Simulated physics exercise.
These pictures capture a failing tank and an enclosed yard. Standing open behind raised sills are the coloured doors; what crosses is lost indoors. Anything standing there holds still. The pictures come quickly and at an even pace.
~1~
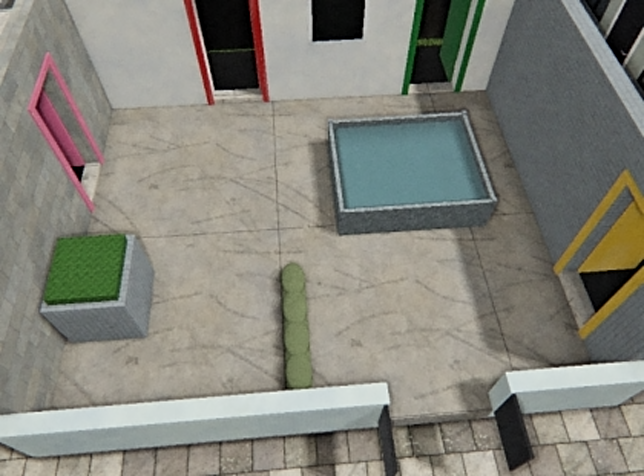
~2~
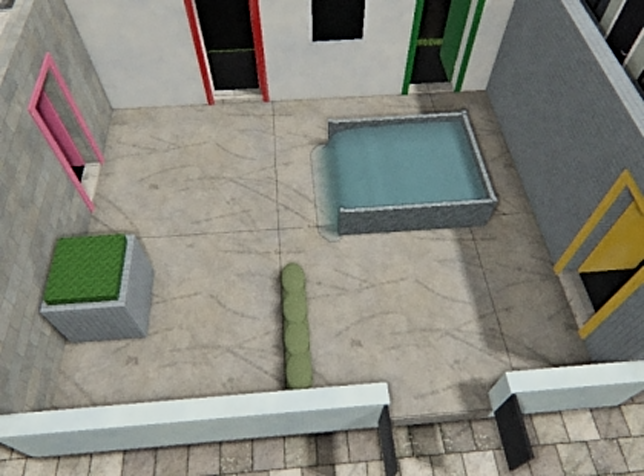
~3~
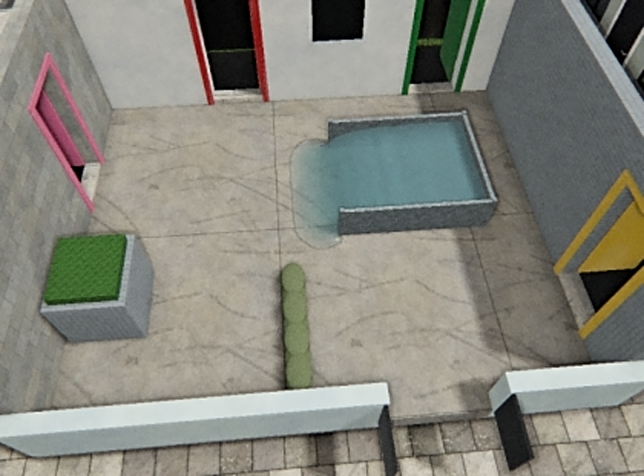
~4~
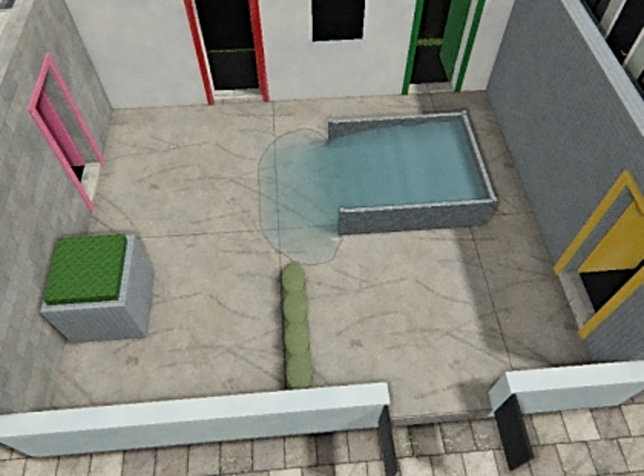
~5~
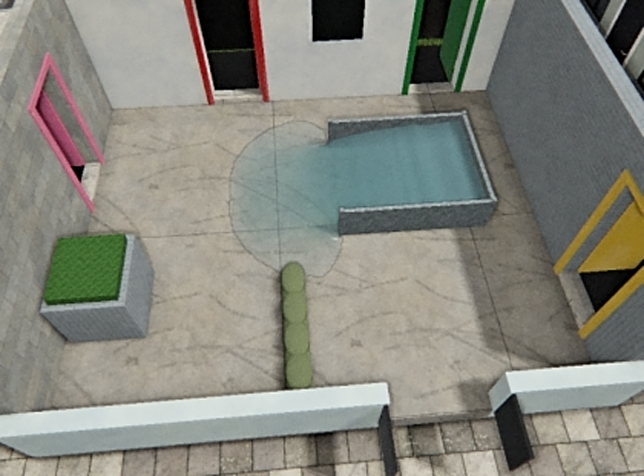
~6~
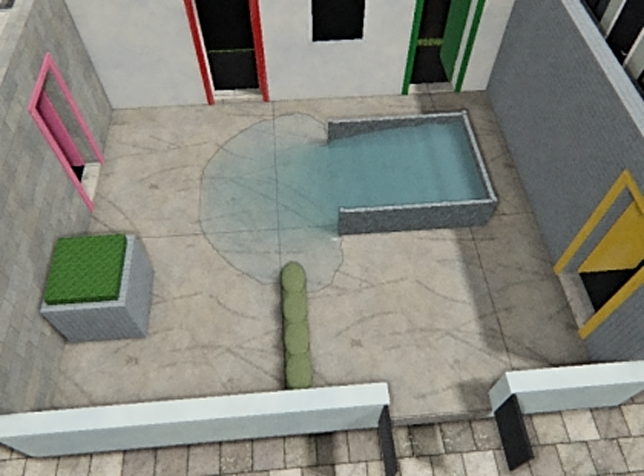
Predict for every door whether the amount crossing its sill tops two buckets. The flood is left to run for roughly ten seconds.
The yellow door lets in little enough there; the pink door lets too much in there; the red door lets in little enough there; the green door lets in little enough there.
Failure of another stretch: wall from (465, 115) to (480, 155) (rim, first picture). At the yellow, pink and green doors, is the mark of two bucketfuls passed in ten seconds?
Taking them in turn, the yellow door undershoots, the pink door undershoots, and the green door overshoots.
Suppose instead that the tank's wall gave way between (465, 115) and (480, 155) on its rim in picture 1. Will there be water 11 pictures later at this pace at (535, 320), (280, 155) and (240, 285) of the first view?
In turn: Inundated, then untouched, then untouched.
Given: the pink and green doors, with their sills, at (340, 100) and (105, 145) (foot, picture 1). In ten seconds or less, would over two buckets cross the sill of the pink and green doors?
Taking them in turn, the pink door remains below the limit and the green door crosses the limit.
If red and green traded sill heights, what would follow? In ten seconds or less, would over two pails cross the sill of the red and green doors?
Red door tops the mark, green door falls short.
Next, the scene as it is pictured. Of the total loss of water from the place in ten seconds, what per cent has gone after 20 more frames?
Around 60 percent.
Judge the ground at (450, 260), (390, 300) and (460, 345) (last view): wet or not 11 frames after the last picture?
As listed, the points end up high and dry, high and dry and high and dry.
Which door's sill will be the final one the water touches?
I say the yellow door.
A moment on, water covers 35 % of the floor; the yellow door not reached, the pink door wet at the sill, nothing in, the red door wet at the sill, nothing in, the green door not reached.
Next, water covers 45 % of the floor; the yellow door not reached, the pink door over two buckets in, the red door wet at the sill, nothing in, the green door not reached.
Then, water covers 50 % of the floor; the yellow door not reached, the pink door far over two buckets in, the red door wet at the sill, nothing in, the green door not reached.
Later, water covers 55 % of the floor; the yellow door not reached, the pink door far over two buckets in, the red door wet at the sill, nothing in, the green door not reached.
In the end, water covers 95 % of the floor; the yellow door wet at the sill, nothing in, the pink door far over two buckets in, the red door wet at the sill, nothing in, the green door wet at the sill, nothing in.
